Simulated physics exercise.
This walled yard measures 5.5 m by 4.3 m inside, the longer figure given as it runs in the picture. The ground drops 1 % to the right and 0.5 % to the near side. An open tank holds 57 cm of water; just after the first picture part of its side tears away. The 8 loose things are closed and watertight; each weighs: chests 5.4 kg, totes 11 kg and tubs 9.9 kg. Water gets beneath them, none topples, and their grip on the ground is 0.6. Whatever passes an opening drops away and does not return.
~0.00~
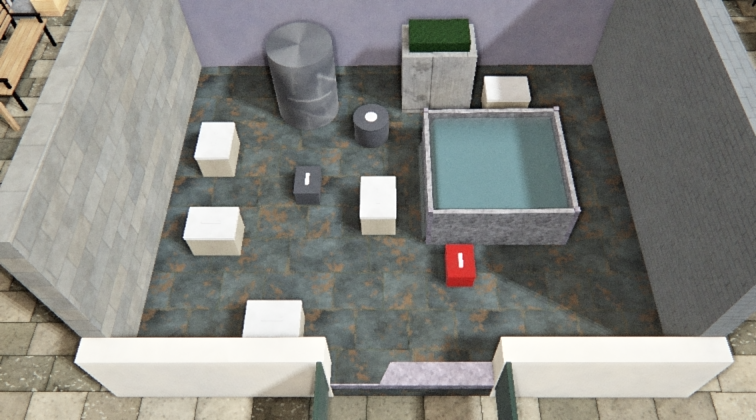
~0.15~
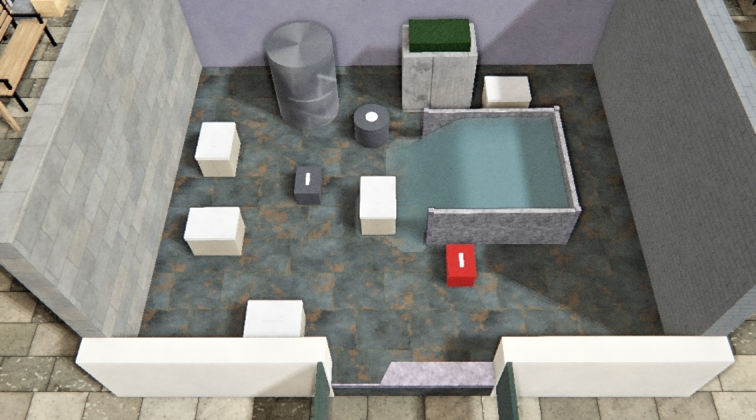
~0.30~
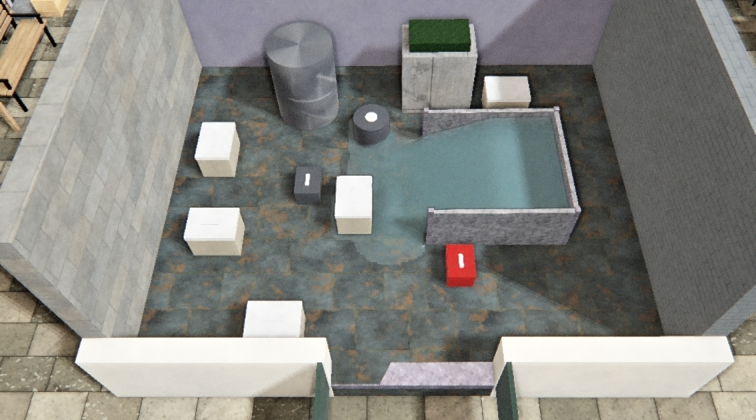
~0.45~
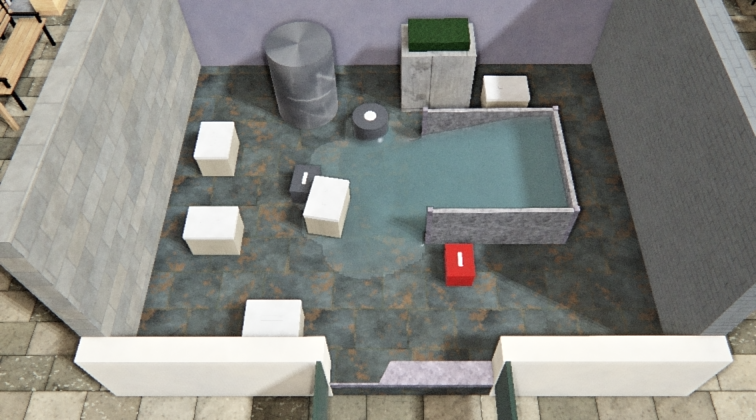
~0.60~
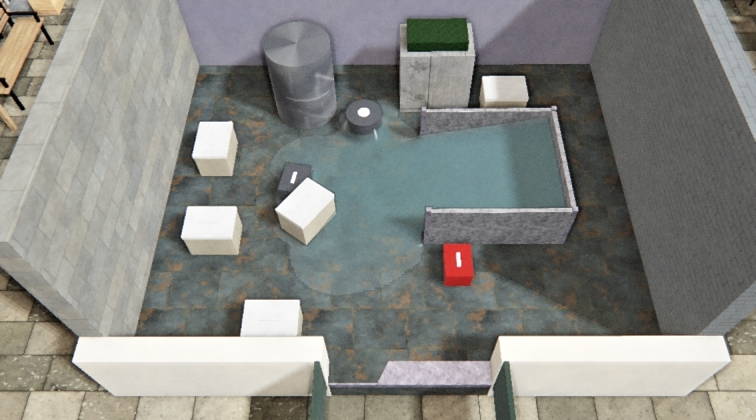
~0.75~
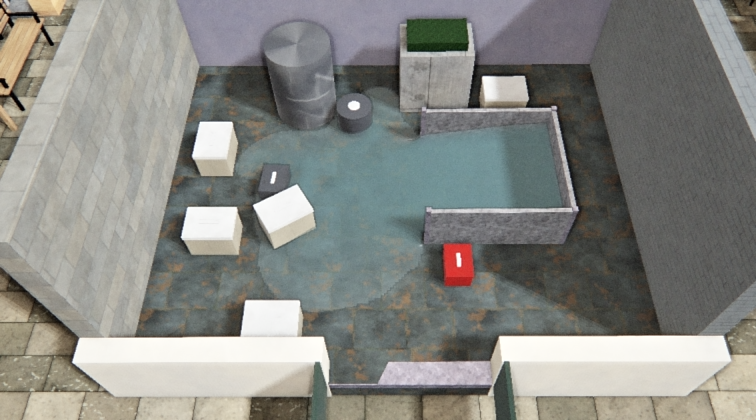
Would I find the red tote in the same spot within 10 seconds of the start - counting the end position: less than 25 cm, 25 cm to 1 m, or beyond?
The red tote is nudged along.
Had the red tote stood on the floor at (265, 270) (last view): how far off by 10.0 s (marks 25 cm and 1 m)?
It ends far away.
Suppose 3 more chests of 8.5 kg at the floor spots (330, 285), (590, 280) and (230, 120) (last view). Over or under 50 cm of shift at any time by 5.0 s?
In that order: Past it, short of it, past it.
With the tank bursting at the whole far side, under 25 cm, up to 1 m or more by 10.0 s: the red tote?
In that case the red tote barely shifts.
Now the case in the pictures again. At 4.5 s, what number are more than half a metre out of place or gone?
I count 6.
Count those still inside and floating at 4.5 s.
I count 6.
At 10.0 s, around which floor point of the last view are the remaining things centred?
At about (443, 189).
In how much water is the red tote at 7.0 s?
Roughly 4 cm.
After 2.0 s the red tote is near (458, 260), 0.0 m from its start, aground; 0 of 8 are out; 5 afloat.
After 4.5 s the red tote is near (459, 260), 0.0 m from its start, aground; 0 of 8 are out; 6 afloat.
After 7.0 s the red tote is near (508, 265), 0.5 m from its start, aground; 0 of 8 are out; 4 afloat.
After 10.0 s the red tote is near (508, 265), 0.5 m from its start, aground; 1 of 8 are out; 4 afloat.
